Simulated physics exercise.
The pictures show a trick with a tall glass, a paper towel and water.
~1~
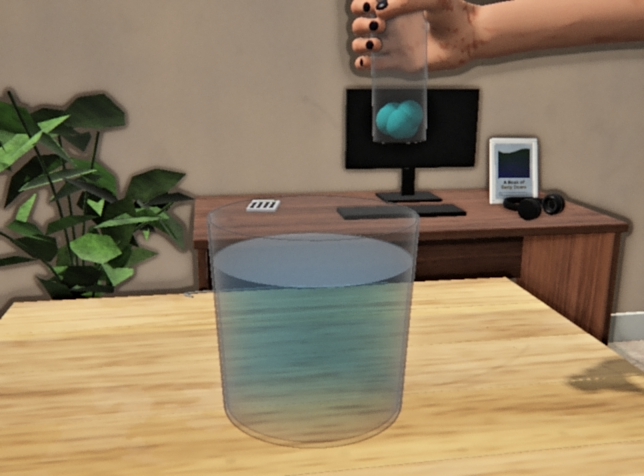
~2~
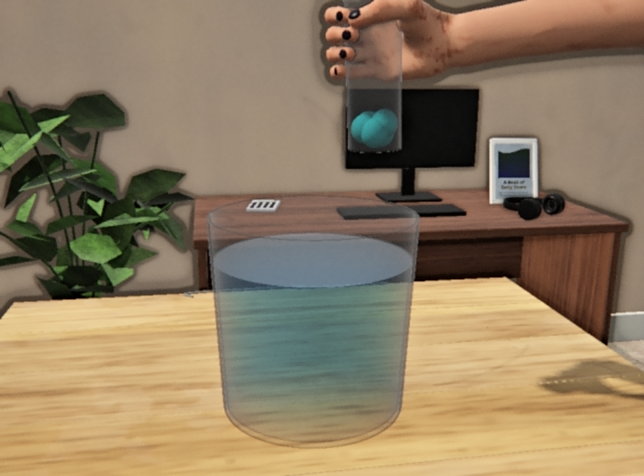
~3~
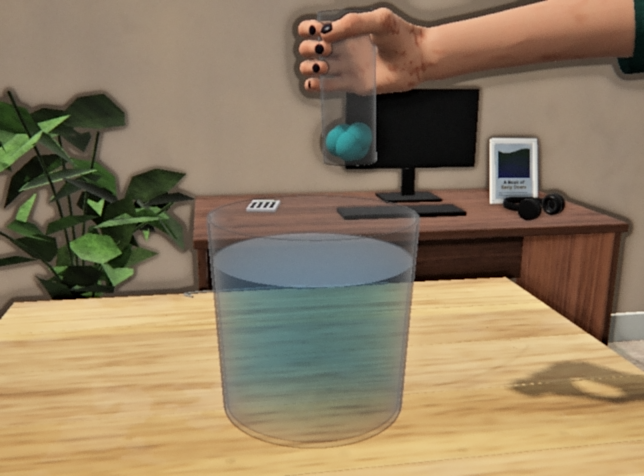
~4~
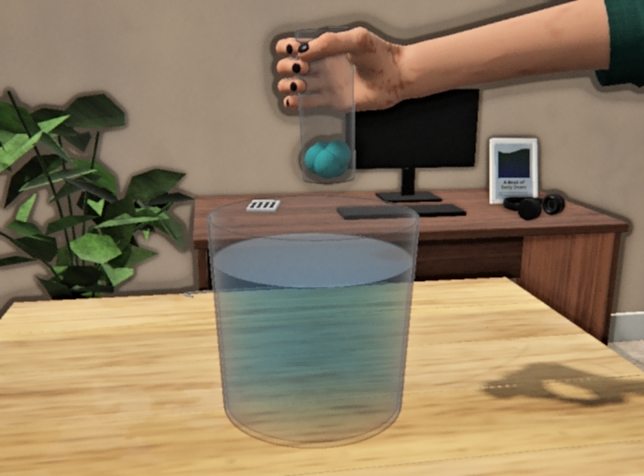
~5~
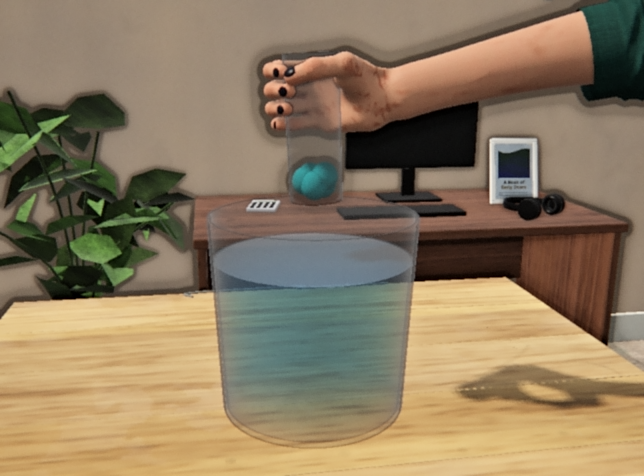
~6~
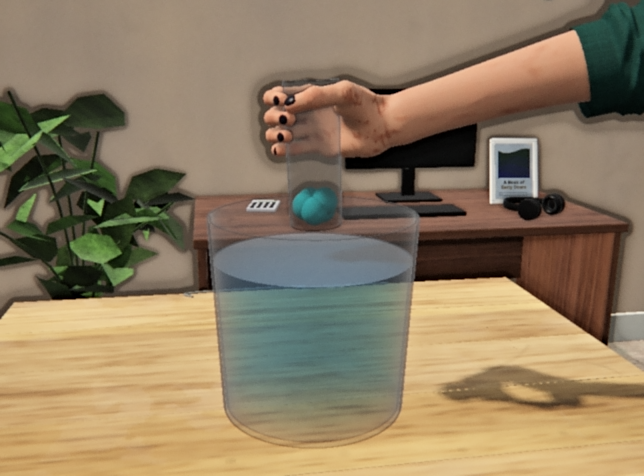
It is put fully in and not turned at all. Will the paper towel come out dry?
It is flooded.
Soon after, the tall glass enters the water.
Later, water pours in as the air escapes.
In the end, the tall glass is under, flooded, and the paper towel is wet.
